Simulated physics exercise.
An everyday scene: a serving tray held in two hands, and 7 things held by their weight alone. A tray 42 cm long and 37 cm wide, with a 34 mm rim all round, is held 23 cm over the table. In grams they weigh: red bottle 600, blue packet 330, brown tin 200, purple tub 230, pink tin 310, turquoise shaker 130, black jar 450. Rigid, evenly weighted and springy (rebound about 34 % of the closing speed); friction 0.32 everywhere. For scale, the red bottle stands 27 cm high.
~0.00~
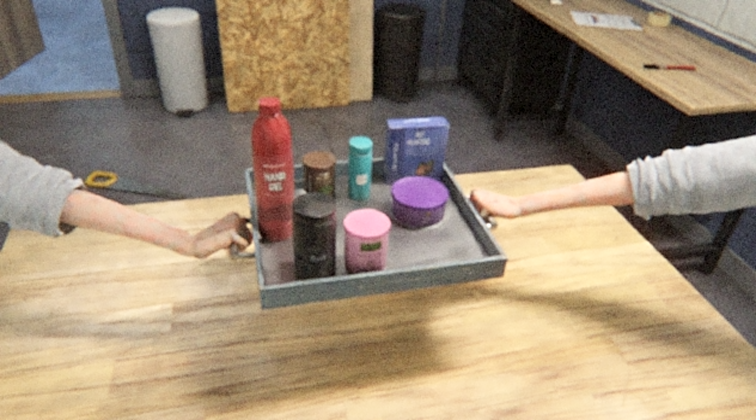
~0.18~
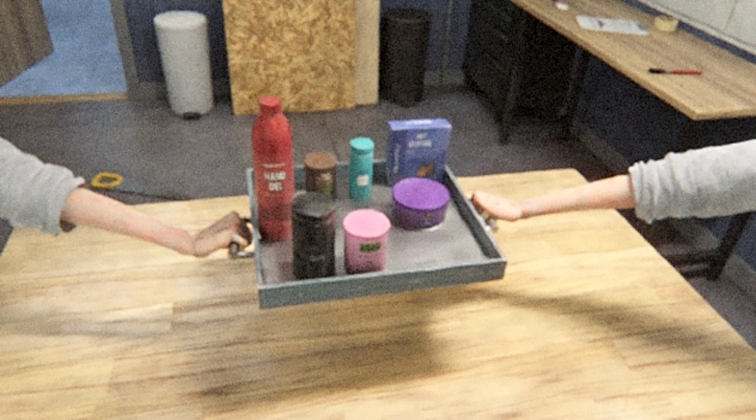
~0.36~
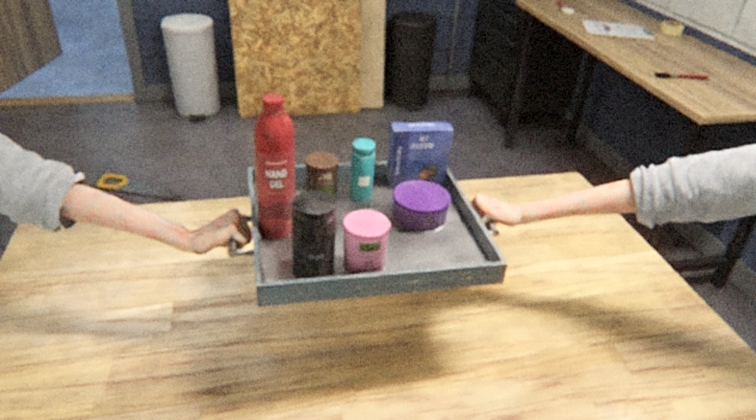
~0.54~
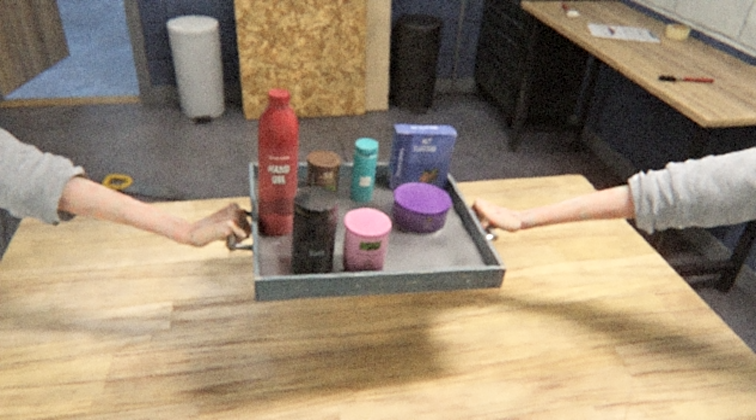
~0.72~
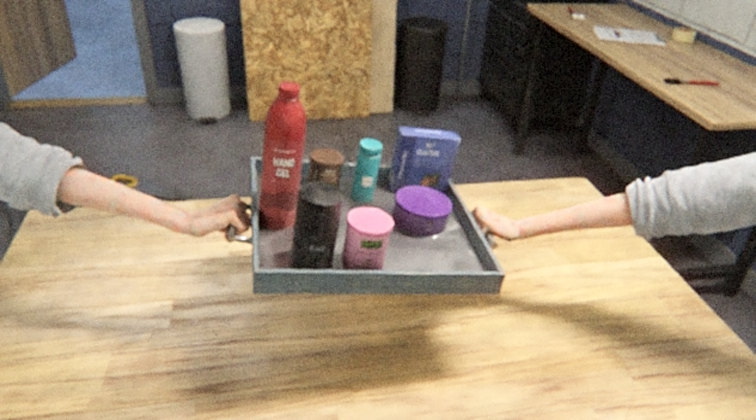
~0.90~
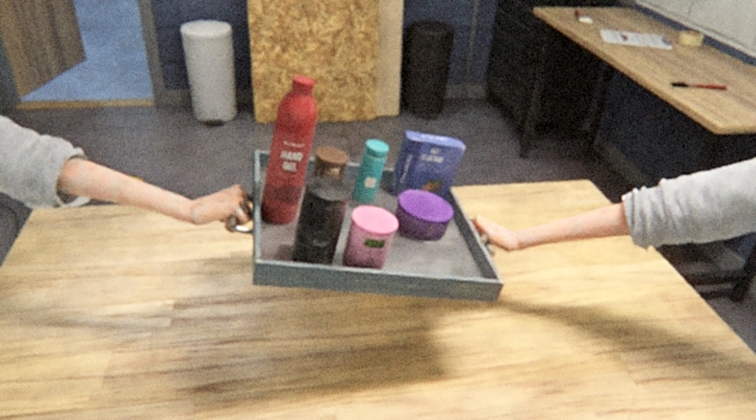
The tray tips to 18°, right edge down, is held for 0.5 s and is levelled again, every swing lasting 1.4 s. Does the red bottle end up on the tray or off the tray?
The red bottle is still aboard.
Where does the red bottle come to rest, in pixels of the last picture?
Around (445, 228).
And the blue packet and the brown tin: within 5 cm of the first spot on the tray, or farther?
The blue packet stays put; the brown tin stays put.
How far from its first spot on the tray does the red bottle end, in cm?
Some 33 cm.
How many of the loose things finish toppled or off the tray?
1 of them.
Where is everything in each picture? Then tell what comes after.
Tray level; red bottle (274, 171); blue packet (415, 152), in the first frame.
Tray level; purple tub (420, 204); pink tin (366, 245), in the second frame.
Tray at 1°, right edge down; turquoise shaker (362, 171); black jar (314, 238), in the third frame.
Tray at 4°, right edge down; blue packet (420, 159); brown tin (323, 175), in the fourth frame.
Tray at 7°, right edge down; purple tub (421, 212); pink tin (366, 242), in the fifth frame.
Tray at 11°, right edge down; red bottle (291, 151); turquoise shaker (370, 172), in the sixth frame.
After 1.80 s, tray at 18°, right edge down; red bottle tipped 64° from how it sat near (394, 189); purple tub slid 3 cm.
After 2.20 s, tray at 17°, right edge down; red bottle on its side near (445, 229); purple tub slid 4 cm; black jar slid 3 cm.
At rest (4.2 s), tipped over on the tray, red bottle; the other 6 in place, give or take 5 cm. Seen from the same camera at the end, red bottle near (445, 228).
